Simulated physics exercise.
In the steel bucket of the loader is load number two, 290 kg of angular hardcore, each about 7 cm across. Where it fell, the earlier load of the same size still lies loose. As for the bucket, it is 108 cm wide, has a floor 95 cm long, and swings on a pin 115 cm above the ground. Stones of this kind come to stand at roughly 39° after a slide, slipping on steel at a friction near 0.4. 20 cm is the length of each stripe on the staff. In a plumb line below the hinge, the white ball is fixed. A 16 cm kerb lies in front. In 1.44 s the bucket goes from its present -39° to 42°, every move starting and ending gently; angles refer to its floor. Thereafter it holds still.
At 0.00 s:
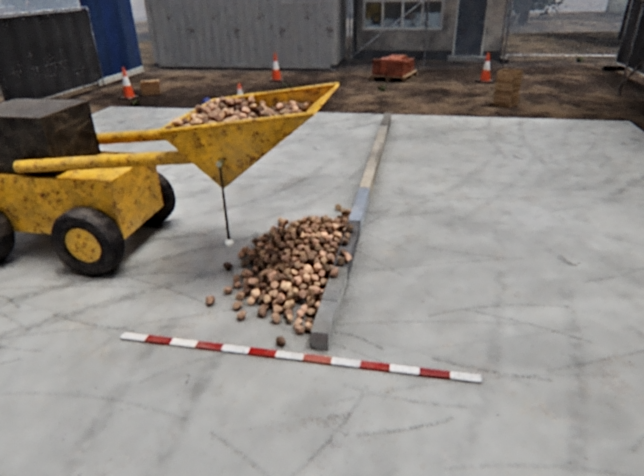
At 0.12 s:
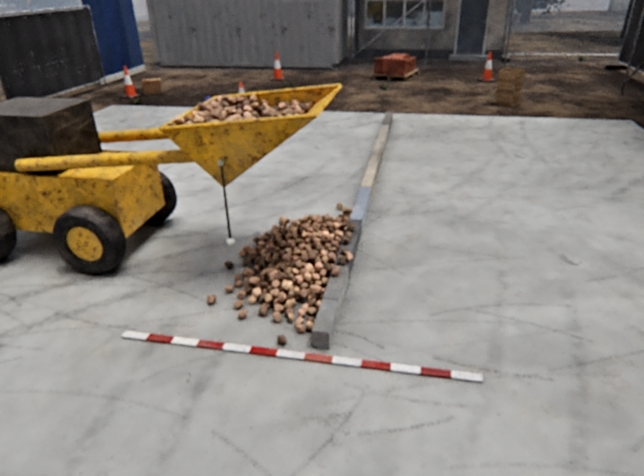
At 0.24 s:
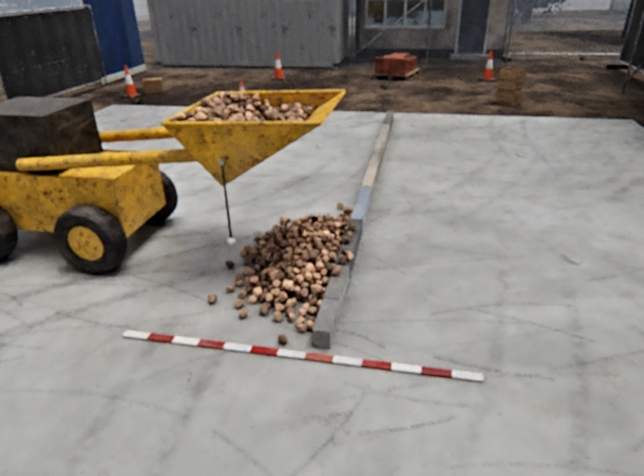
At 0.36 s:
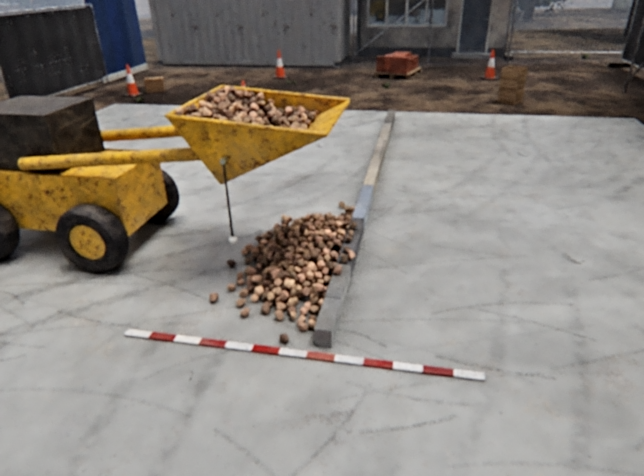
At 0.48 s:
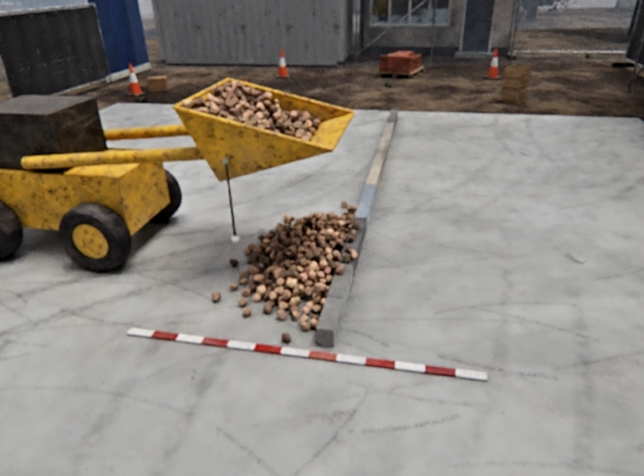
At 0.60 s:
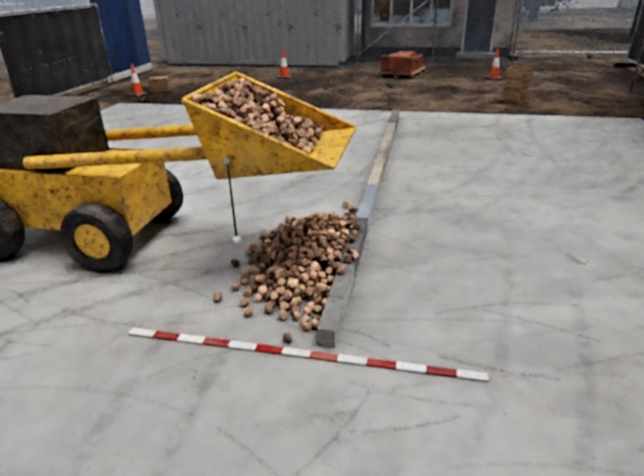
On a concrete yard, a yellow loader's stone-filled bucket tilting gradually forward and down above a loose heap beside a low kerb.
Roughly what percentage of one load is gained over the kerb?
Roughly 44 per cent.
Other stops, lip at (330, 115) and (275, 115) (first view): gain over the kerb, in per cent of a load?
The first would add some 70 per cent and the second some 10 per cent.
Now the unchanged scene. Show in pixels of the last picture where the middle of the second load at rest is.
(350, 248).
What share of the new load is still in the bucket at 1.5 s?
Reading: Near 65 % of the load.
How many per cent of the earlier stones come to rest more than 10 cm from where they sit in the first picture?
About 0 %.
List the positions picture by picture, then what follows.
In the first frame, the bucket is at -39°, its lip at (313, 114); the top of the load is at (245, 105). The earlier load is highest near (296, 241), 25 cm above ground level, 100 % on this side of the kerb.
In the second frame, the bucket is at -37°, its lip at (316, 116); the top of the load is at (227, 103); the stones move at 0.1 m/s on average.
The third frame shows lip at (321, 123), floor tilted -33°, highest stones at (218, 100); the stones move at 0.2 m/s on average.
The fourth frame shows lip at (327, 135), floor tilted -26°, highest stones at (218, 95); the stones move at 0.3 m/s on average.
In the fifth frame, the bucket is at -18°, its lip at (333, 150); the top of the load is at (225, 89); the stones move at 0.3 m/s on average.
In the sixth frame, the bucket is at -8°, its lip at (335, 168); the top of the load is at (233, 85); the stones move at 0.3 m/s on average.
After 1.1 s the floor is at 29°; in per cent of one load, 100 in the bucket, 100 on this side of the kerb; the foremost stones are at (350, 247).
After 1.5 s the floor is at 42°; in per cent of one load, 67 in the bucket, 132 on this side of the kerb; the foremost stones are at (357, 240).
After 1.9 s the floor is at 42°; in per cent of one load, 15 in the bucket, 162 on this side of the kerb, 23 over the kerb; the foremost stones are at (417, 257).
After 4.4 s the floor is at 42°; in per cent of one load, 0 in the bucket, 156 on this side of the kerb, 44 over the kerb; the foremost stones are at (476, 282). Net gain over the kerb, 44.
